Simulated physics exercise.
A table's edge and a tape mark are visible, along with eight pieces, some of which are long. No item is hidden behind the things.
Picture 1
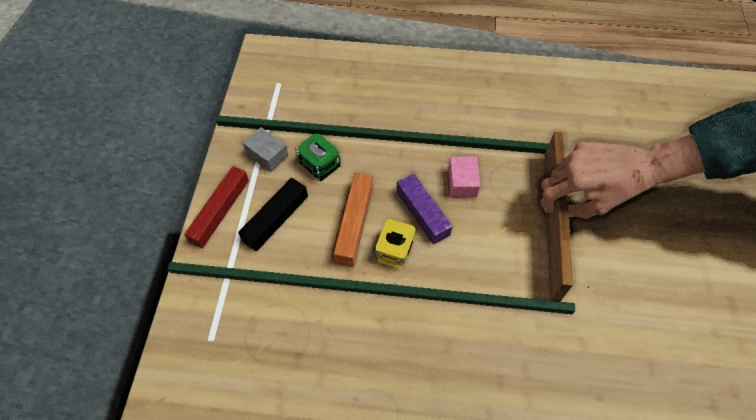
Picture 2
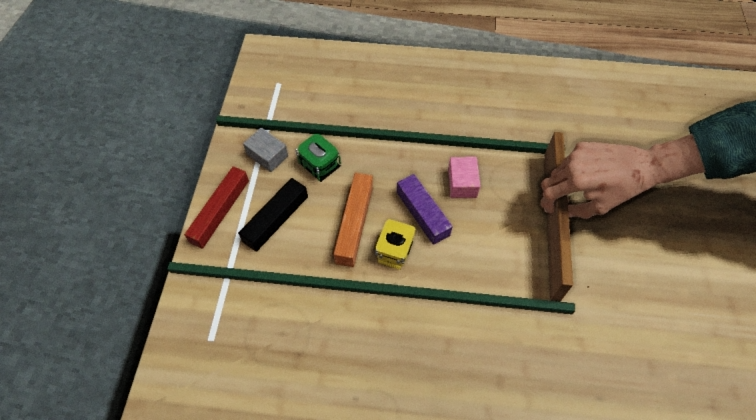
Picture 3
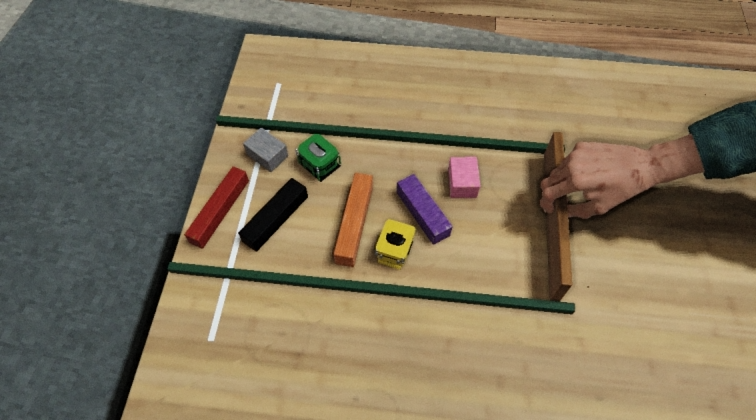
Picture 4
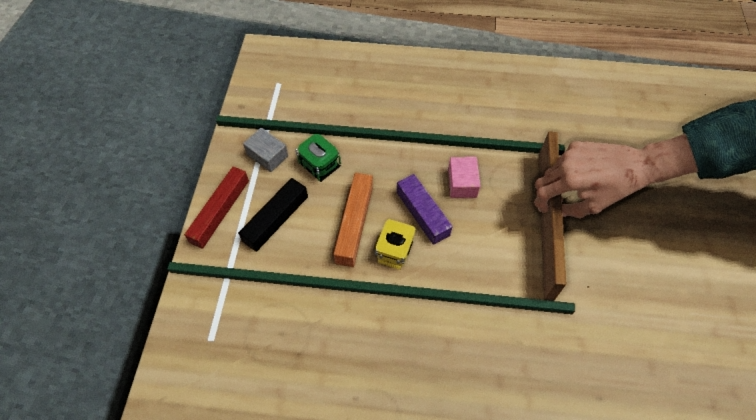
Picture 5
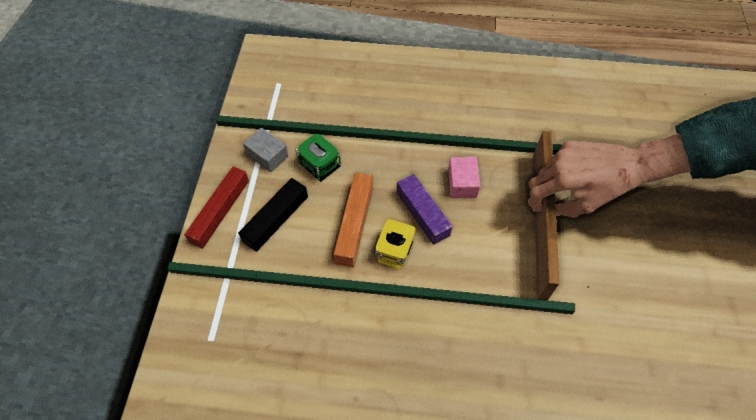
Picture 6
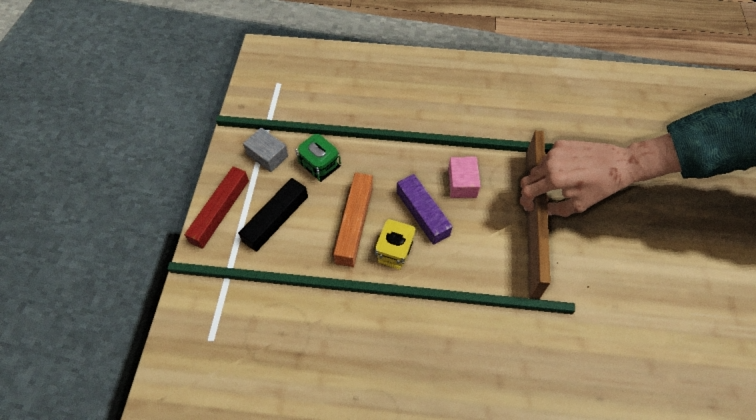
On a light wooden tabletop, a hand in a dark green sleeve holds an upright wooden board at the right end of two green rails, with colourful blocks and bars lying between them. The board stays still at first, then the hand slides it slightly left, while the pieces remain unmoved.
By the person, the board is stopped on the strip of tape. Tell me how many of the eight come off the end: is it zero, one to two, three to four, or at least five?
Three to four.
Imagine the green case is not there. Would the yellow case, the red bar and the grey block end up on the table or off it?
Taking them one by one, the yellow case holds its spot, the red bar drops away and the grey block holds its spot.
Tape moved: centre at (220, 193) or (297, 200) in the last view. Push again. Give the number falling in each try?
So it's 5 the first time and 0 the second time.
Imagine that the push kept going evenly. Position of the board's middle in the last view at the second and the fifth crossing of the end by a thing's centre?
At (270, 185) for the second, at (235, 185) for the fifth.
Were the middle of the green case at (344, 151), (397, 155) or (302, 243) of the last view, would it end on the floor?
The green case is kept; holds on; falls.
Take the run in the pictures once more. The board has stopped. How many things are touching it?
The count in contact is 3.
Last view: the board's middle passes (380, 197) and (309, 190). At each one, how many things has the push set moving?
At the first point the count is 4, at the second it's 8.
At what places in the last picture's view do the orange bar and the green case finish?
Result: One at about (187, 209), the other at about (222, 136).
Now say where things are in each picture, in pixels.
The first frame shows red bar (218, 206); grey block (266, 150); black stick (274, 214); board (557, 213); tape (249, 195).
The second frame shows grey block (266, 150); purple bar (424, 209).
The third frame shows black stick (274, 214); board (556, 213).
The fourth frame shows red bar (218, 206); orange bar (354, 219).
The fifth frame shows grey block (266, 150); green case (319, 157).
The sixth frame shows red bar (218, 206); grey block (266, 150); black stick (274, 214); board (537, 211); tape (249, 195).
Early on, none off yet; red bar at rest near (218, 206); grey block at rest near (266, 150); black stick at rest near (274, 214).
Finally, the number that fall off is three or four; lost, black stick, grey block and red bar.
